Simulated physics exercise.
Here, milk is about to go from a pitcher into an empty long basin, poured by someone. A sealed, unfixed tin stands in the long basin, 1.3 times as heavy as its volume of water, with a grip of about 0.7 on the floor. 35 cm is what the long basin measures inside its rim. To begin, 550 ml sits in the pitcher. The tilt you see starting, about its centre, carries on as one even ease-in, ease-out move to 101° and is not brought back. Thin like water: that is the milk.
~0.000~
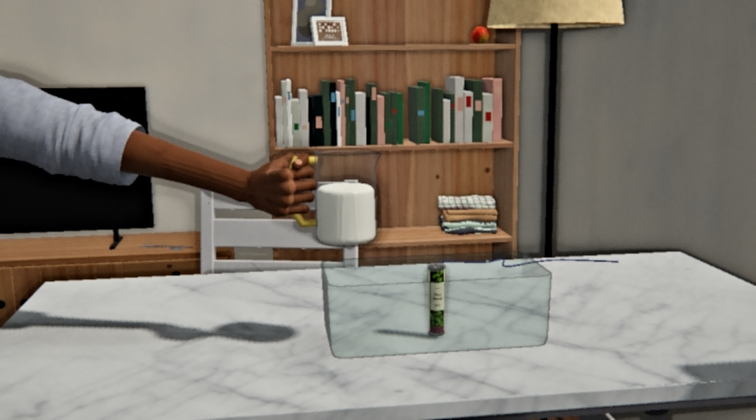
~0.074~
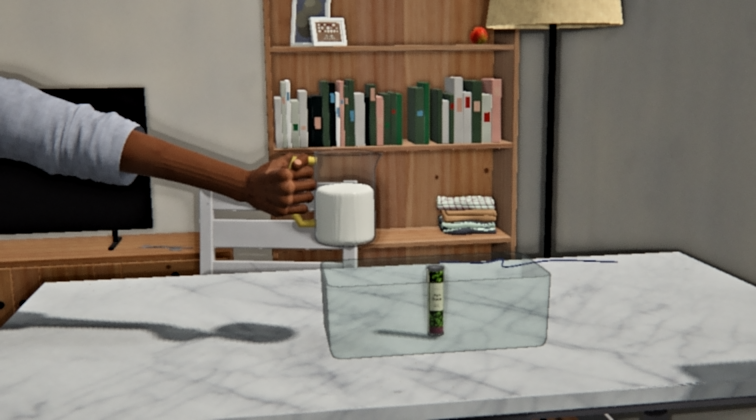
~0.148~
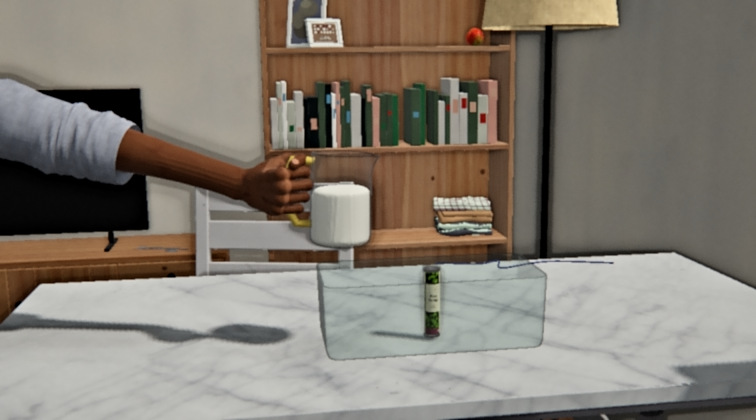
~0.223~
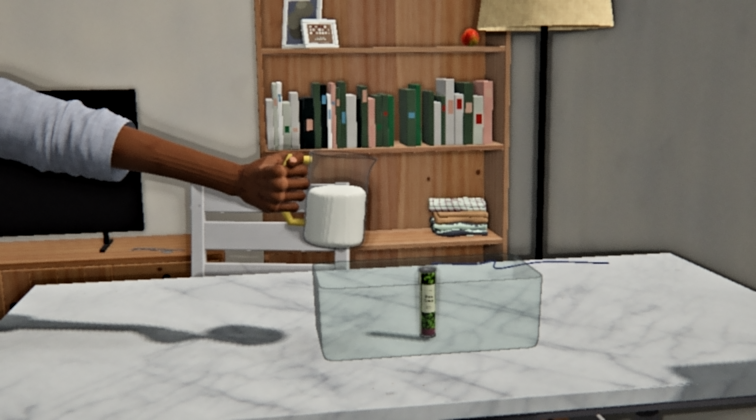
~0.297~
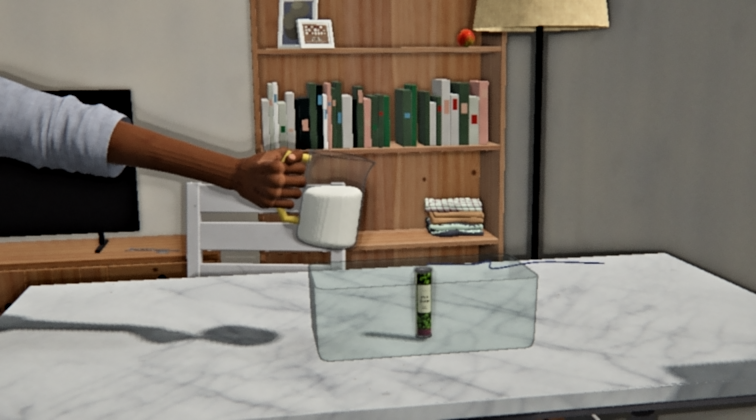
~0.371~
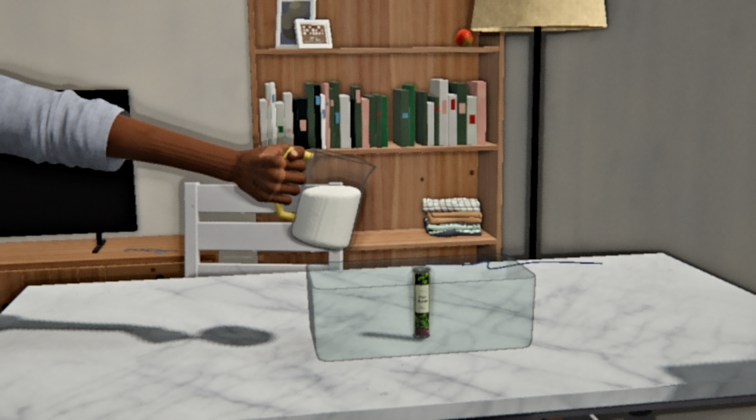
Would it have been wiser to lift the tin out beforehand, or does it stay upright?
It is tipped over.
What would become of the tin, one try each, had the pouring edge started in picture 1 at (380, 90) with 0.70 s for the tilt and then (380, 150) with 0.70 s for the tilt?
Run one: It does not tip. Run two: It tumbles.
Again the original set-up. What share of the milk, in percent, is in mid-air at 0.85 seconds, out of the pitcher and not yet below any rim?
Around 1 in a hundred.
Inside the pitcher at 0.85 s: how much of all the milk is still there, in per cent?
98 %.
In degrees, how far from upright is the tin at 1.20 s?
Some 0°.
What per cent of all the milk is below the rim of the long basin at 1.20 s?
Around 24 in a hundred.
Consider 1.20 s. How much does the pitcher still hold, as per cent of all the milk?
Close to 56 in a hundred.
Then, 0.85 s in, the tilt is 63° and 99 per cent is still to pour; the tin stands where it began.
Then, 1.20 s in, the tilt is 93° and 57 per cent is still to pour; the tin stands where it began.
Then, 1.56 s in, the tilt is 101° and 12 per cent is still to pour; the tin lies on its side.
Then, 1.96 s in, the tilt is 101° and 1 per cent is still to pour; the tin lies on its side.
Finally, the tin lies on its side.
